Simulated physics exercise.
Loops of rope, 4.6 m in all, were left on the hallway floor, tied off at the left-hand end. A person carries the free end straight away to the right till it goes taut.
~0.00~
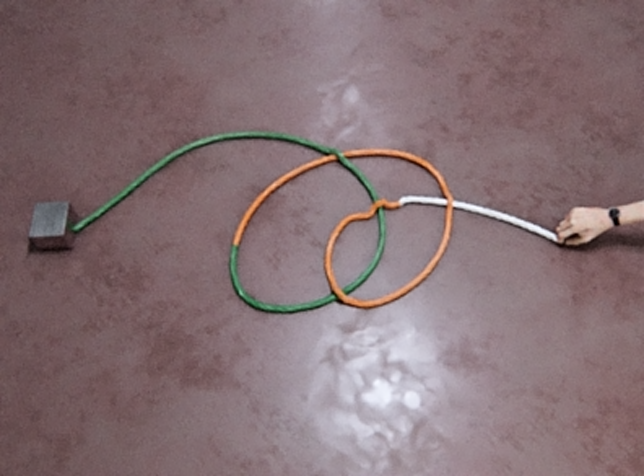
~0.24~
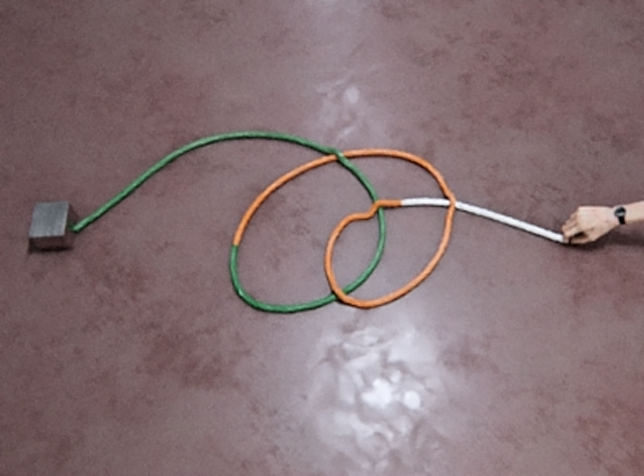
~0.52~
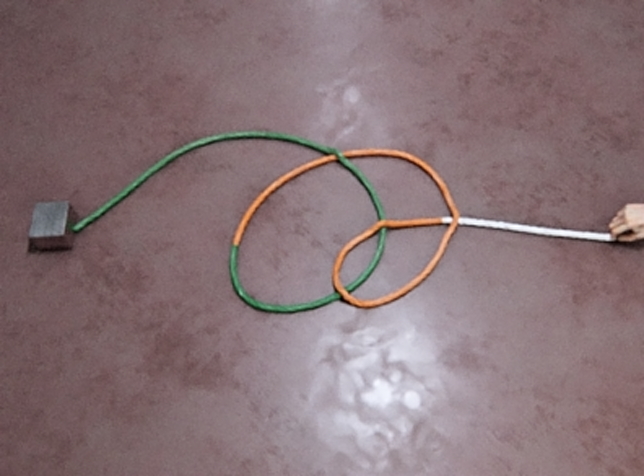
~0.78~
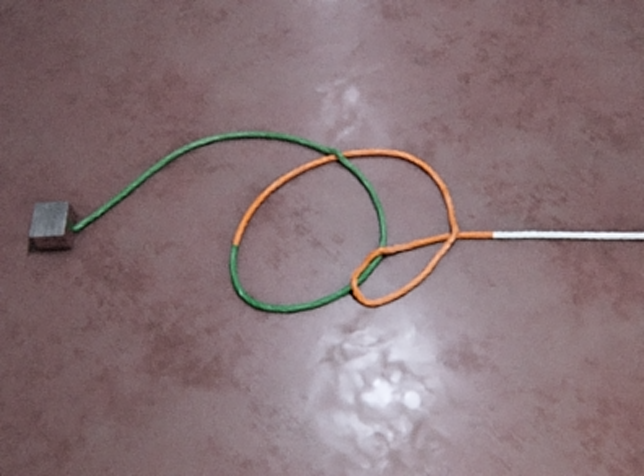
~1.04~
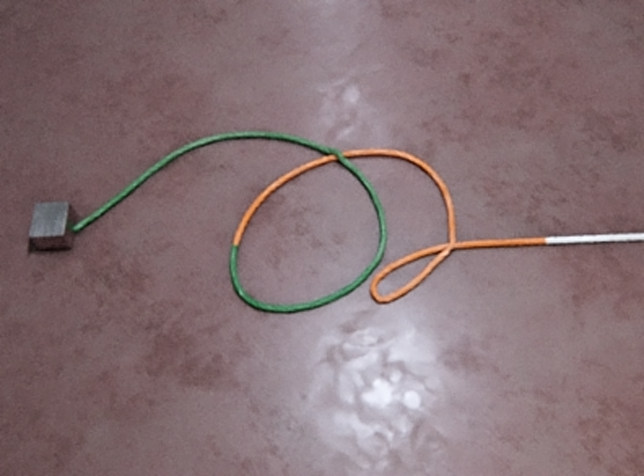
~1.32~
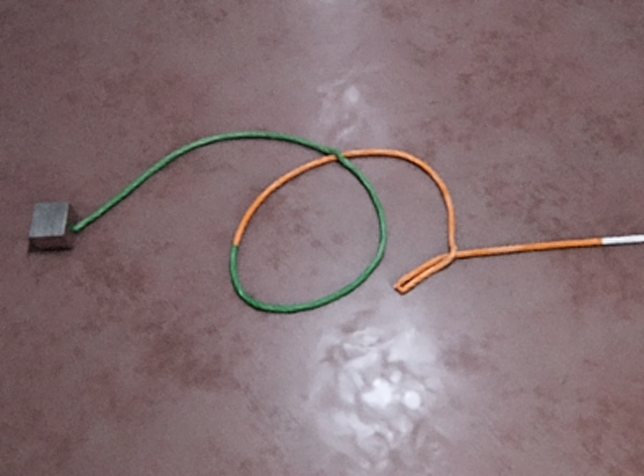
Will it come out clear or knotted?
Outcome: The rope pulls straight.
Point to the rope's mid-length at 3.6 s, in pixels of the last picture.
Near (472, 222).
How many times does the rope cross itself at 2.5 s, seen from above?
The count is 1.
After 2.5 s, the ends are 2.8 m apart, loops still 64 cm across.
After 3.6 s, the ends are 3.5 m apart, loops still 63 cm across.
After 4.8 s, the ends are 4.2 m apart, loops still 47 cm across.
After 5.9 s, the ends are 4.6 m apart, and it runs straight.
After 6.2 s, the ends are 4.6 m apart, and it runs straight.
